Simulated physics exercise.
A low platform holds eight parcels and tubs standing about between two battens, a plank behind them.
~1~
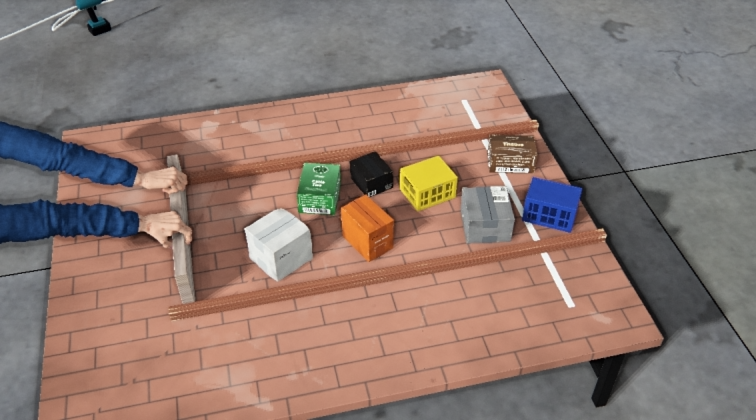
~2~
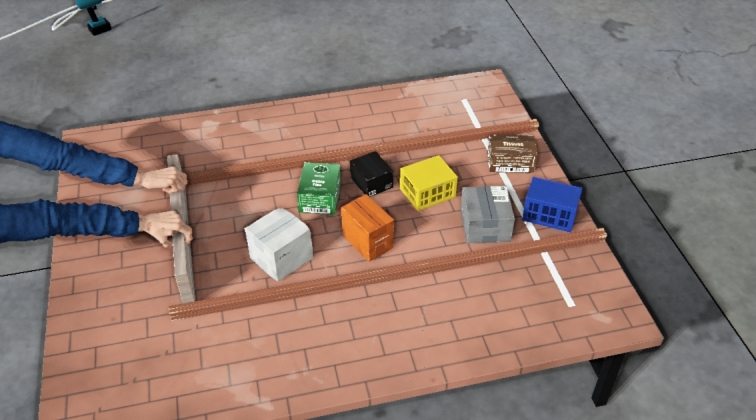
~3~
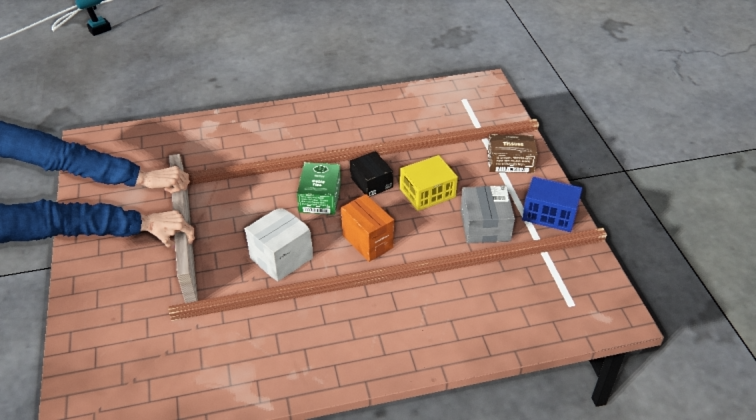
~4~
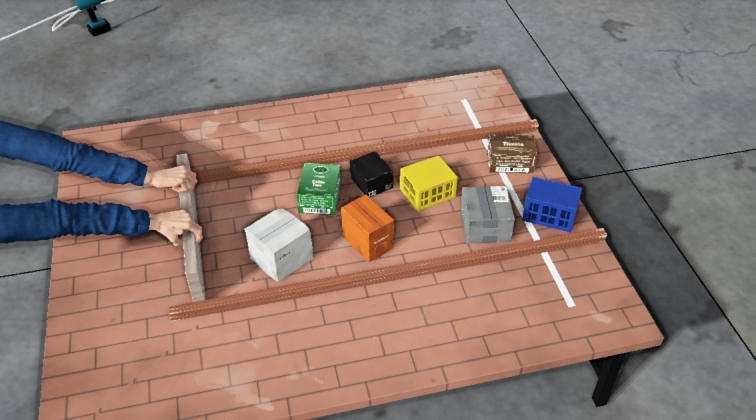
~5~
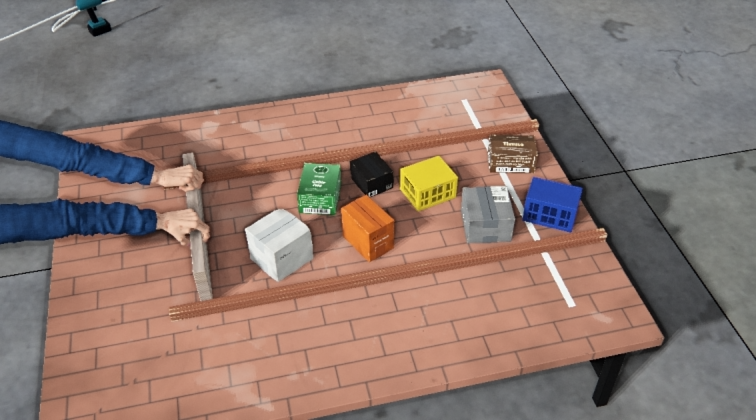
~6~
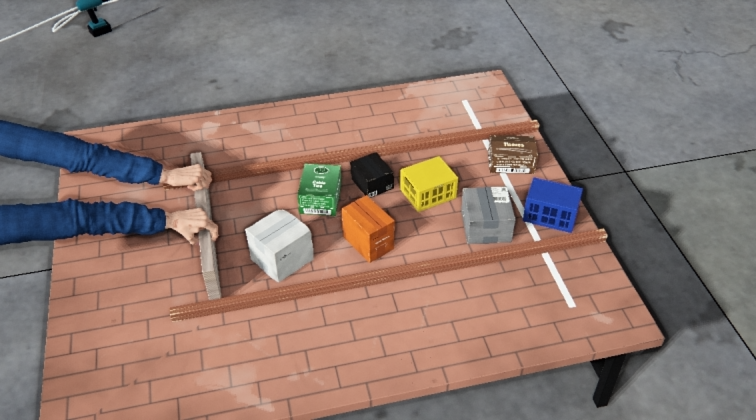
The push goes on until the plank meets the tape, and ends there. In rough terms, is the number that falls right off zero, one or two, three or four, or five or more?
The edge claims three or four.
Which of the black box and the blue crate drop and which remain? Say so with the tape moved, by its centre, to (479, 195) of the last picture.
Outcome - black box: It stays where it is; blue crate: It does not stay.
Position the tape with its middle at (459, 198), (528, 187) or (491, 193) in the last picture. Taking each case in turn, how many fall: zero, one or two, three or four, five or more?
Going through the places as listed, I'd say one to two, then five or more, then 3 or 4.
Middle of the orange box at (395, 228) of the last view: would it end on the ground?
Lab note: From that start it stays aboard.
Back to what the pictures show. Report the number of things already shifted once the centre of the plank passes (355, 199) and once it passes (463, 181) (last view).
Up to then 5, and up to the other point 8.
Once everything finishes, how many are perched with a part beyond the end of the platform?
Answer: 3.
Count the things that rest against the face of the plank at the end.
It is in contact with 2.
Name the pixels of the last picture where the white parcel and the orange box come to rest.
Near (553, 207) and (583, 193).
Soon after, none off yet; blue crate at rest near (552, 205); brown box at rest near (512, 154); grey box at rest near (487, 215).
After that, none off yet; blue crate displaced a little near (569, 202); brown box at rest near (512, 154); grey box displaced about its own width near (520, 210).
In the end, the number that fall off is three or four; gone, grey box, brown box and blue crate.
